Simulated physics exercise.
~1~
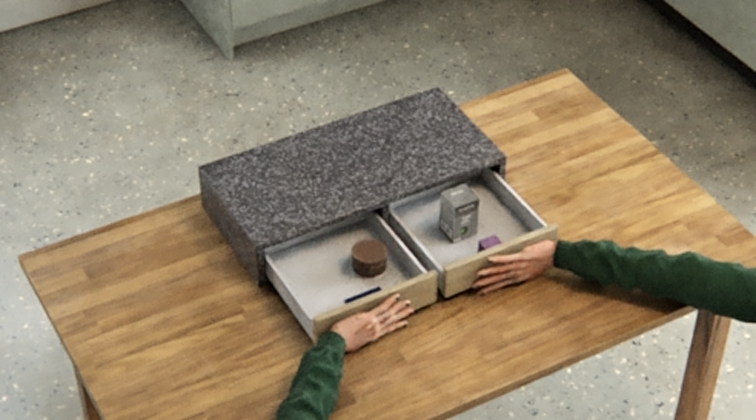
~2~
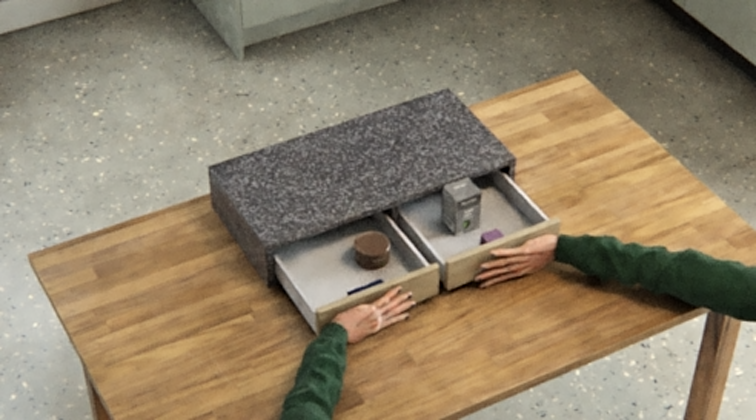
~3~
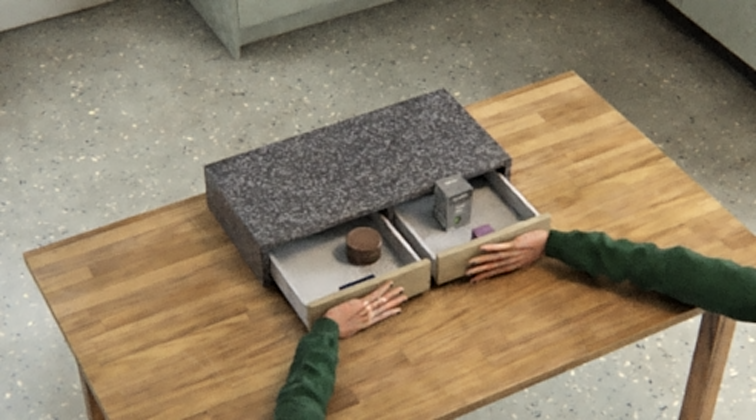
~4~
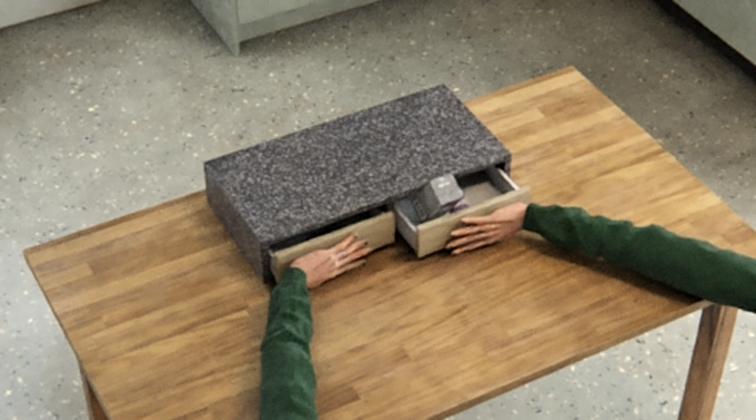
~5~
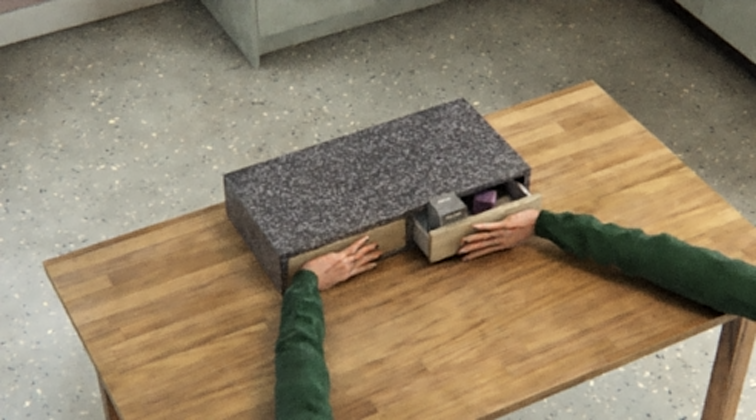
The footage shows two hands in green sleeves pushing in the open drawers of a speckled dark chest on a wooden table, one holding a round brown tin, the other a grey box and purple block; the left drawer closes while the right stays partly open.
